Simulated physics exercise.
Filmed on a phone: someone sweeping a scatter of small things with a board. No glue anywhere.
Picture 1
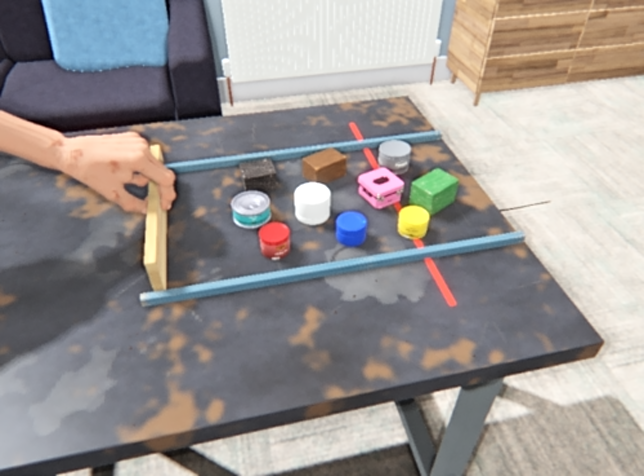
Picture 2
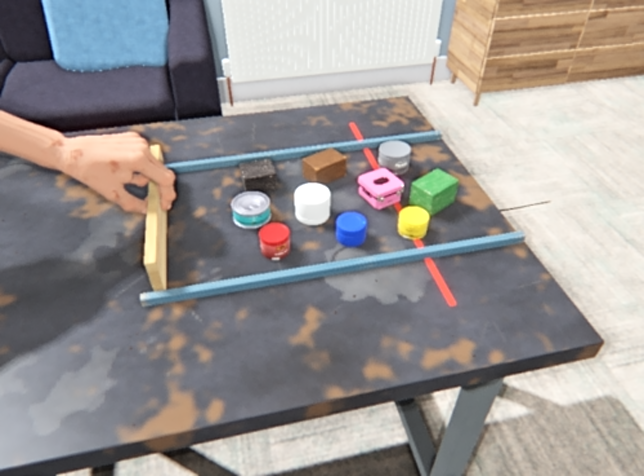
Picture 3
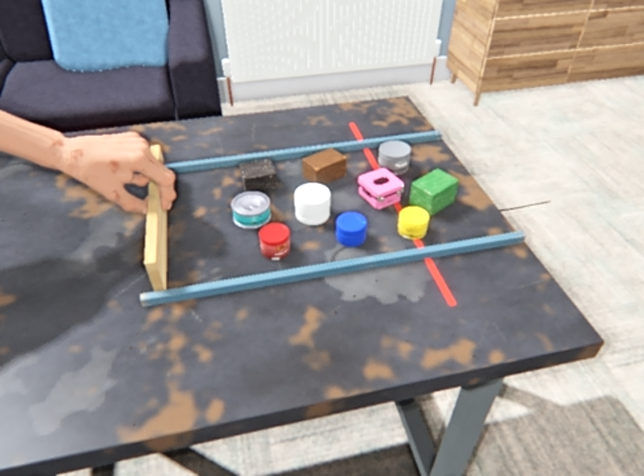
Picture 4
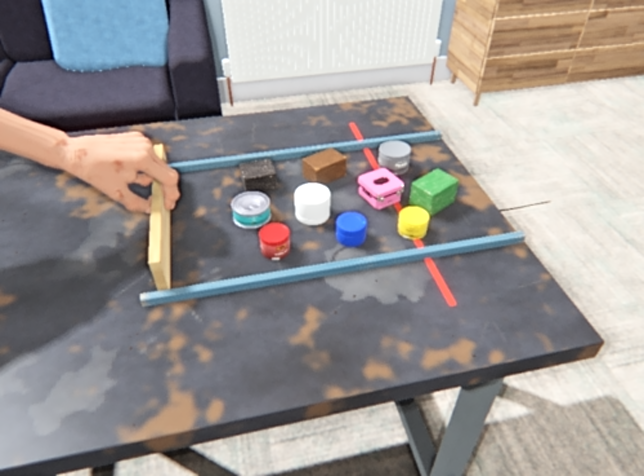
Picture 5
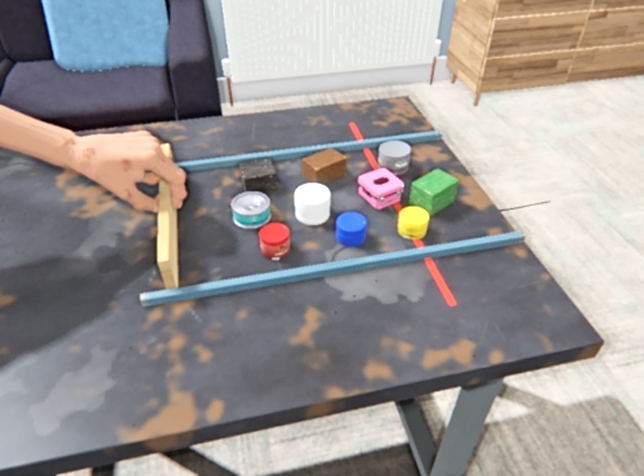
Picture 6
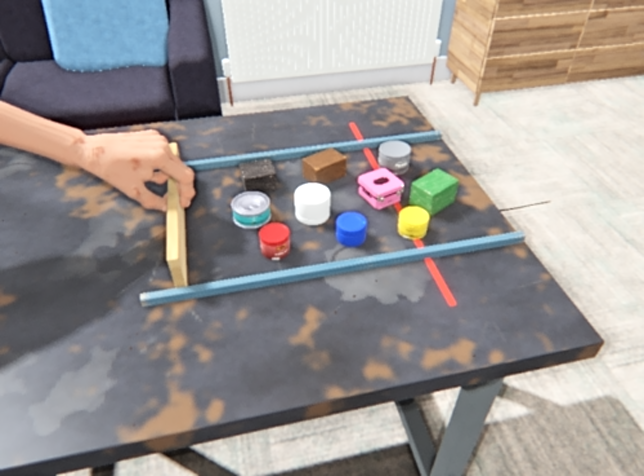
At the start, a hand holds a wooden board upright at the left end of two blue rails on a dark, worn table, with small coloured tubs and blocks scattered to its right. The board stays still briefly, then the hand slides it slightly right, without touching any objects.
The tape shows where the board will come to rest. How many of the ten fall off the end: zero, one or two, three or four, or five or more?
In the end the number that fall off is zero.
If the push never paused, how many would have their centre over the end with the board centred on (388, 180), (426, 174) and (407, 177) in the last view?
It would be 0, 2 and 1.
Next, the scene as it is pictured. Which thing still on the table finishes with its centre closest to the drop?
The grey tub ends nearest.
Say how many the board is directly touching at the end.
That makes 4.
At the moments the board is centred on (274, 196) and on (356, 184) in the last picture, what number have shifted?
The counts are 4 and 9.
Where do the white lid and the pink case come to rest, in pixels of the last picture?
The white lid stops around (419, 202); the pink case around (435, 175).
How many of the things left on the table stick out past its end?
Overhanging: 1.
Soon after, none off yet; green block at rest near (434, 192); grey tub at rest near (394, 158); yellow tub at rest near (413, 223).
In the end, the number that fall off is zero.
